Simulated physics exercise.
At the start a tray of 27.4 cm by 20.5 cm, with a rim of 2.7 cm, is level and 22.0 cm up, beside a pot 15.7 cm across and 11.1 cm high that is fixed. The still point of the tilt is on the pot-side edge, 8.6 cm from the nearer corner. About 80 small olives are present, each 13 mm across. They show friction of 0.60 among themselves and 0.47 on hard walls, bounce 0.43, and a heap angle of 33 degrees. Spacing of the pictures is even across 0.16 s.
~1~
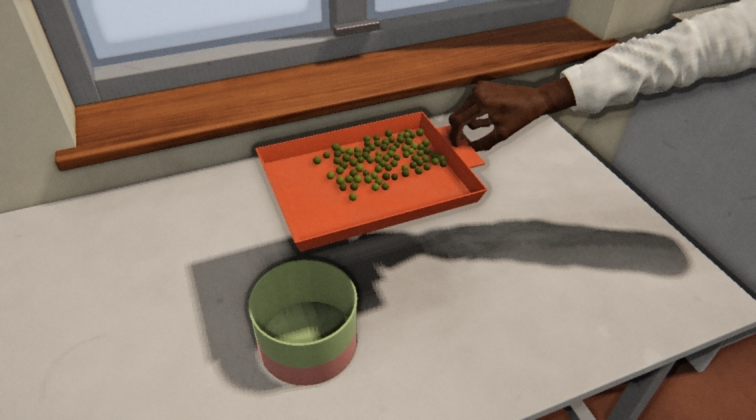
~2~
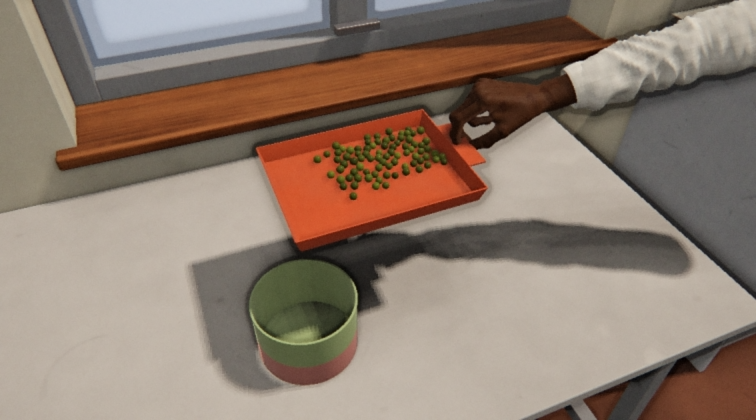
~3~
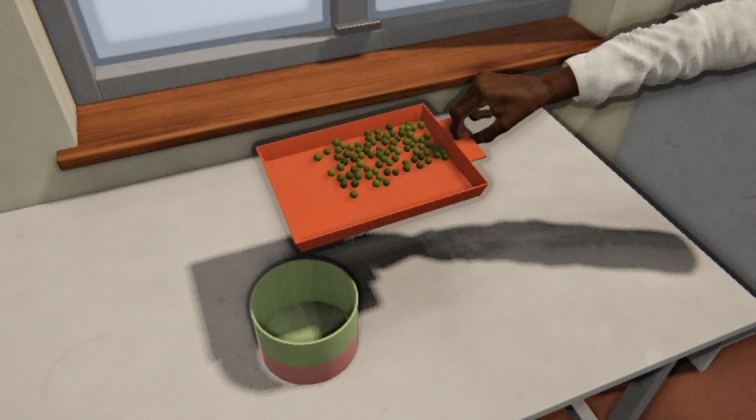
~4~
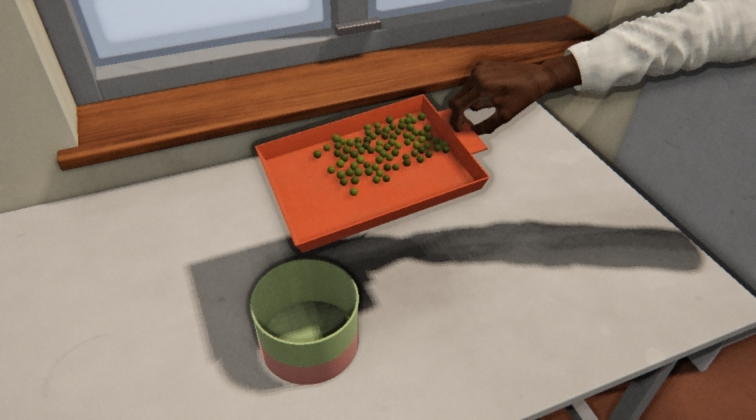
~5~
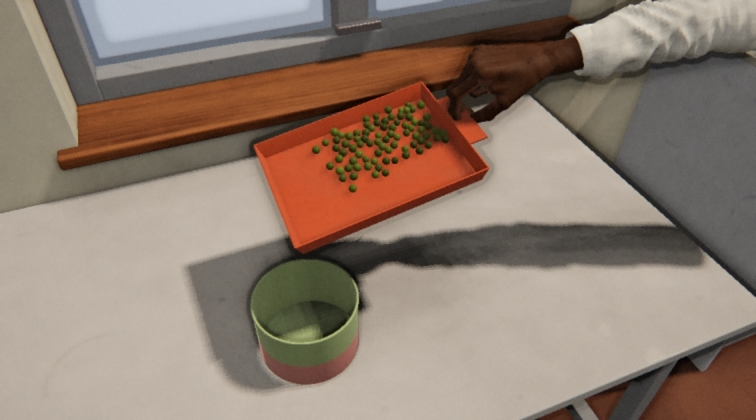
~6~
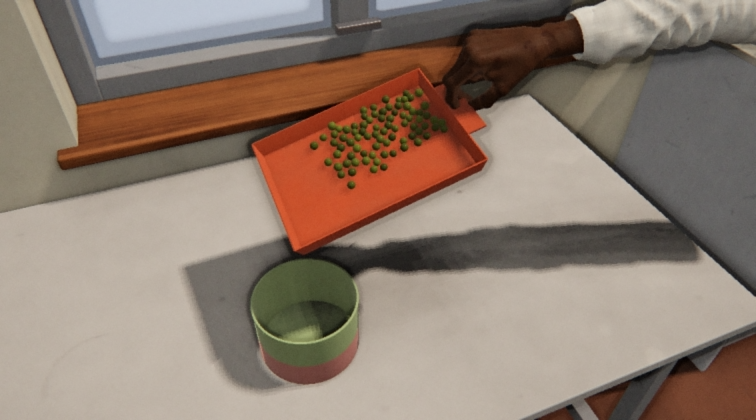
The clip shows a hand holding an orange tray of small green olives above a pale table, near a green and pink pot; the hand gradually tilts the tray, raising its far side while the olives stay clustered together.
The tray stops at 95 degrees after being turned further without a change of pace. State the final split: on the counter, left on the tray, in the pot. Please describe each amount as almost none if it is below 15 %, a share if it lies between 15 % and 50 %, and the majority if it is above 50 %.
Counter - a share, left on the tray - almost none, pot - the majority.
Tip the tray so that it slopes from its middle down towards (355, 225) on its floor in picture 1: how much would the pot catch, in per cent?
About 80 per cent.
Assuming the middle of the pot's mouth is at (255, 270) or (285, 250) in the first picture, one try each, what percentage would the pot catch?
Close to 30 in a hundred, then close to 5 in a hundred.
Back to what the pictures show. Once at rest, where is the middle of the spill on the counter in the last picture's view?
I'd put it near (129, 414).
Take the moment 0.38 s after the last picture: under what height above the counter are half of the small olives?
Around 24 cm up.
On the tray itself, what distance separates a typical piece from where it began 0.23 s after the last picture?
It has moved some 4 cm from its start.
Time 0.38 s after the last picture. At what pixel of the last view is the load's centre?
By then the middle of the load sits around (286, 222).
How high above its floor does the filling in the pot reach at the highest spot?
About 2.5 centimetres.
Then, 0.23 s after the last picture, tilt 57 degrees; the tray holds 100 %, the pot 0 %.
Then, 0.38 s after the last picture, tilt 84 degrees; the tray holds 100 %, the pot 0 %.
Then, 0.66 s after the last picture, tilt 95 degrees; the tray holds 0 %, the pot 60 %.
In the end, counter 40 %, tray 0 %, pot 60 %.
